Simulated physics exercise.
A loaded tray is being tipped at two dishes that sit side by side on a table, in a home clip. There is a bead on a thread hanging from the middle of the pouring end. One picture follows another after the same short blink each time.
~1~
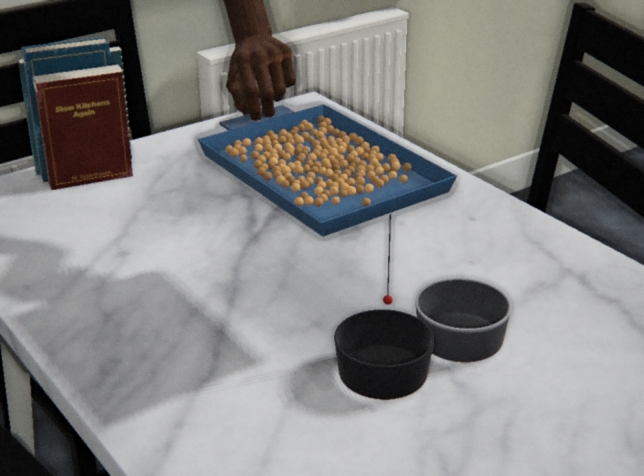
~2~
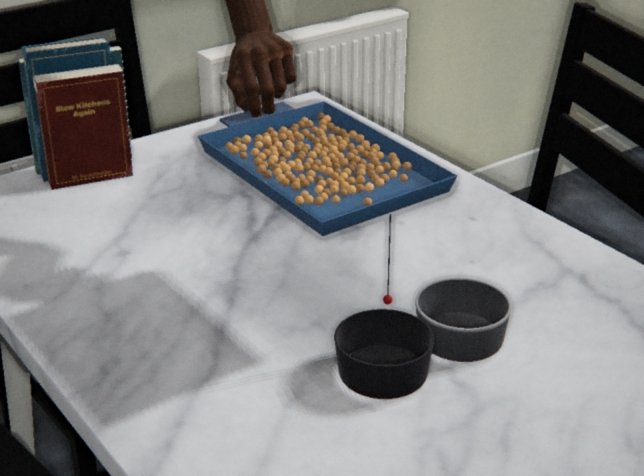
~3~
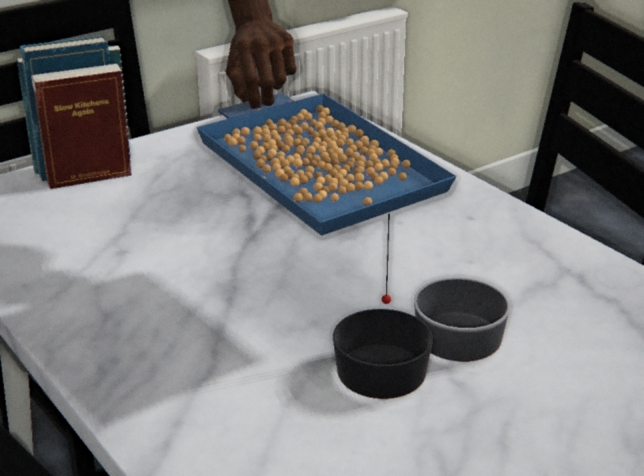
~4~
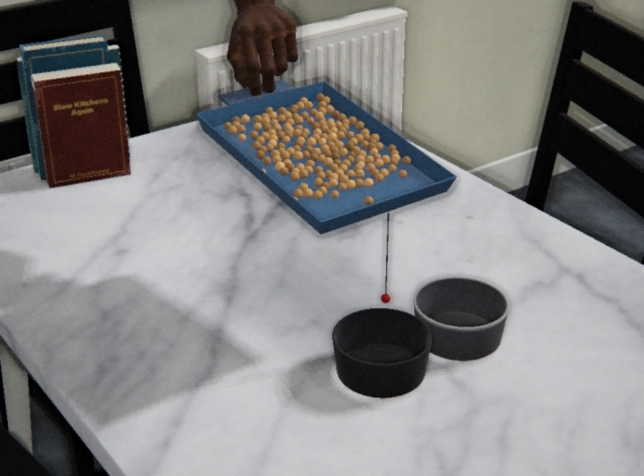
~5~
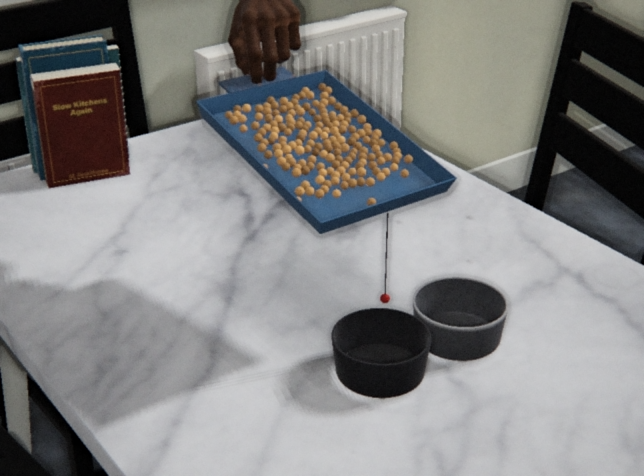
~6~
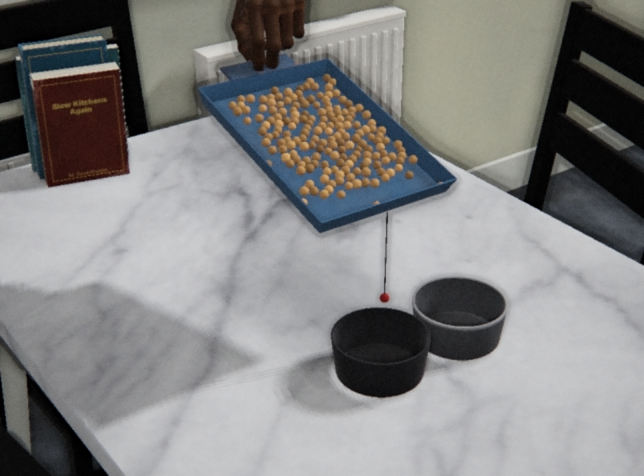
A blue tray of small round wooden beads tilting gradually as a hand raises its back end, the beads beginning to shift.
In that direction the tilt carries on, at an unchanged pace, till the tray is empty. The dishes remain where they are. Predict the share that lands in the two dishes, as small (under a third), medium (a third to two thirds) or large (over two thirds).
Large.
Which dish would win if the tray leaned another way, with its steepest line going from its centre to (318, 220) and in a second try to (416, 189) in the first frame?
Order of results: The left-placed dish, followed by the right-placed dish.
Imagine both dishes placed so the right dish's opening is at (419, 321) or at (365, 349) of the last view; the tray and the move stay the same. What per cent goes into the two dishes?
70 %, 30 %.
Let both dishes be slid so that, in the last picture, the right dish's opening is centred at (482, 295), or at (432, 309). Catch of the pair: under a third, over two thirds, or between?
Earlier place: Over two thirds. Later place: More than two thirds.
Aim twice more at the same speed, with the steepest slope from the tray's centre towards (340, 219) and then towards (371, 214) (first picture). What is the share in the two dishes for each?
About 40 and 70 per cent.
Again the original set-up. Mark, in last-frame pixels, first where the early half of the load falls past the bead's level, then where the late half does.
First part (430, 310), rest (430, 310).
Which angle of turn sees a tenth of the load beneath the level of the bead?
Somewhere near 70°.
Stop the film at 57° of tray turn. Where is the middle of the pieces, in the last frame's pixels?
Roughly at (397, 189).
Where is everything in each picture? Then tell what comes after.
The first picture shows corners of the pouring end near (323, 219) and (450, 175), level; middle of the load near (326, 163), round wooden beads; left dish near (415, 376); right dish near (494, 339); bead on its thread near (388, 300).
The second picture shows corners of the pouring end near (323, 218) and (450, 175), level; middle of the load near (326, 161).
The third picture shows corners of the pouring end near (322, 218) and (449, 175), tipped barely, level across its low end; middle of the load near (325, 156).
The fourth picture shows corners of the pouring end near (323, 217) and (449, 175), tipped a little, level across its low end; middle of the load near (325, 149).
The fifth picture shows corners of the pouring end near (323, 218) and (450, 176), tipped a little, level across its low end; middle of the load near (327, 144).
The sixth picture shows corners of the pouring end near (323, 218) and (450, 177), tipped clearly, level across its low end; middle of the load near (331, 140), all but a few on the move; left dish near (411, 374); right dish near (491, 338).
Shortly afterwards, tray tipped steeply; all but a few on the tray; only a few in the left dish; only a few in the right dish; only a few in the air.
Next, tray tipped right over; a little on the tray; near a quarter in the left dish; near a third in the right dish; a little outside both; near a quarter in the air.
Some moments later, tray tipped past a quarter turn; near half in the left dish; near half in the right dish; a little outside both.
In the end, tray tipped past a quarter turn; near half in the left dish; near half in the right dish; a little outside both.
